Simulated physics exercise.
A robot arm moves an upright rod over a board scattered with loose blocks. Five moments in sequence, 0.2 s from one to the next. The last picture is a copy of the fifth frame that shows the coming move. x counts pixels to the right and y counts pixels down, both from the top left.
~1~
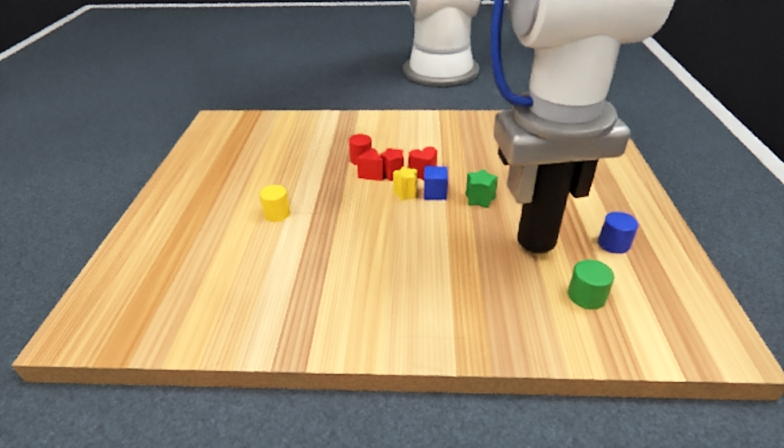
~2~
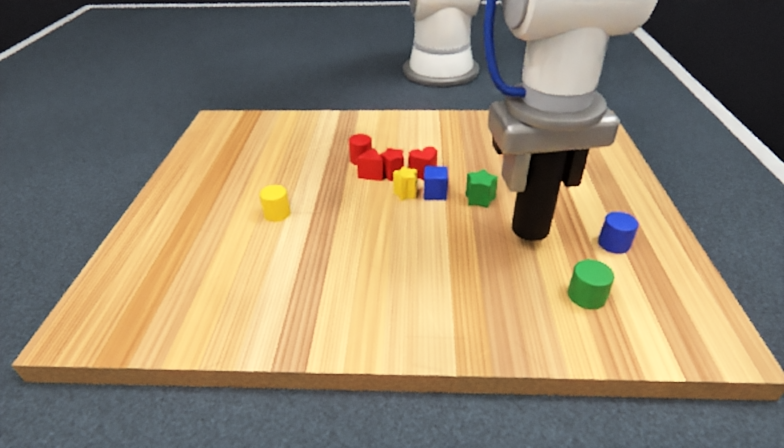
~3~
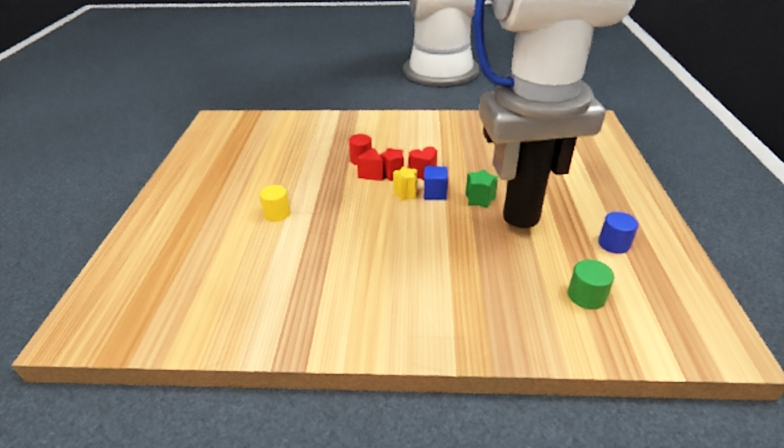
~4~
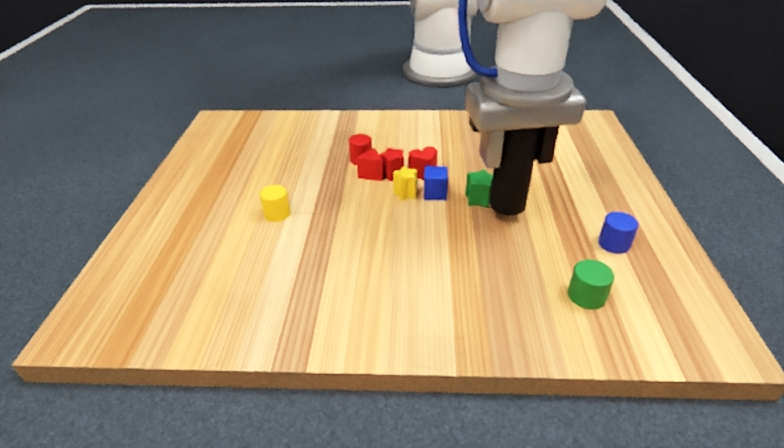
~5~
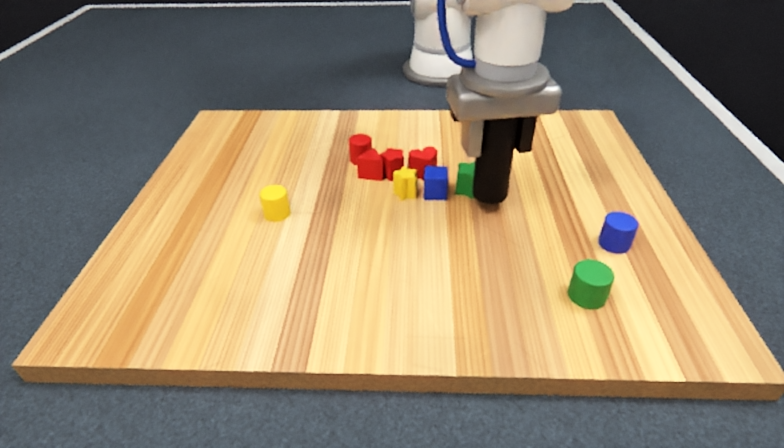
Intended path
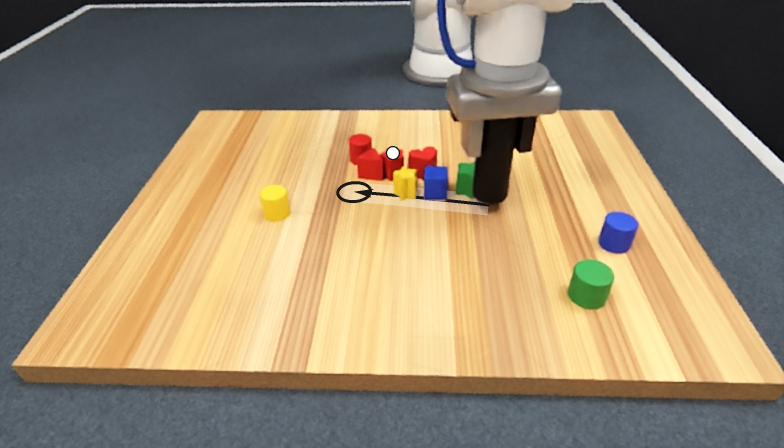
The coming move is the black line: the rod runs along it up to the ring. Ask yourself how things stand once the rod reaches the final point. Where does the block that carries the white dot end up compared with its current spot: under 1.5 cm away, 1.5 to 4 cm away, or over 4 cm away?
It shifts by 1.5 to 4 cm.
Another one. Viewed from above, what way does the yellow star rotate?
It turns round anticlockwise.
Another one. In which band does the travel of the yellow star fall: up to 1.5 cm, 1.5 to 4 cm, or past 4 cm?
Long: Over 4 cm.
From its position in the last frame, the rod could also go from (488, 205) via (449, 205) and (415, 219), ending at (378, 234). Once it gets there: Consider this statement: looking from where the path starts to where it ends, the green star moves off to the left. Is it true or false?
False.
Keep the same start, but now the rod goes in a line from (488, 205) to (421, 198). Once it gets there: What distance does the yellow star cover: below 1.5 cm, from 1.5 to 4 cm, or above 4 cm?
Band: 1.5 to 4 cm.
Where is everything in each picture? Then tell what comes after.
Rod tip (537, 240); block tops, red star (393, 153); yellow star (406, 172); blue four-sided block (436, 172); green star (482, 177), in the first frame.
Rod (530, 229); blocks unchanged, in the second frame.
Rod (521, 217); blocks unchanged, in the third frame.
Rod (508, 205); blocks unchanged, in the fourth frame.
Rod (490, 194); red star (393, 153); yellow star (406, 172); blue four-sided block (436, 172); green star (471, 168), in the fifth frame.
Path on the board, from (488, 205) directly to (354, 192); the dot is on the red star.
What follows on the original path. One third of the way, rod (442, 189); yellow star (400, 171), turned 40° anticlockwise; blue four-sided block (422, 167), turned 40° clockwise; green star (459, 163), turned 65° clockwise.
Two thirds of the way, rod (397, 185); red star (387, 147), turned 15° clockwise; yellow star (370, 171), turned 65° anticlockwise; blue four-sided block (393, 158), turned 85° clockwise; green star (459, 163), turned 65° clockwise.
At the end, rod (353, 181); red star (387, 146), turned 20° clockwise; yellow star (327, 168), turned 70° anticlockwise; blue four-sided block (391, 157), turned 95° clockwise; green star (459, 163), turned 65° clockwise.
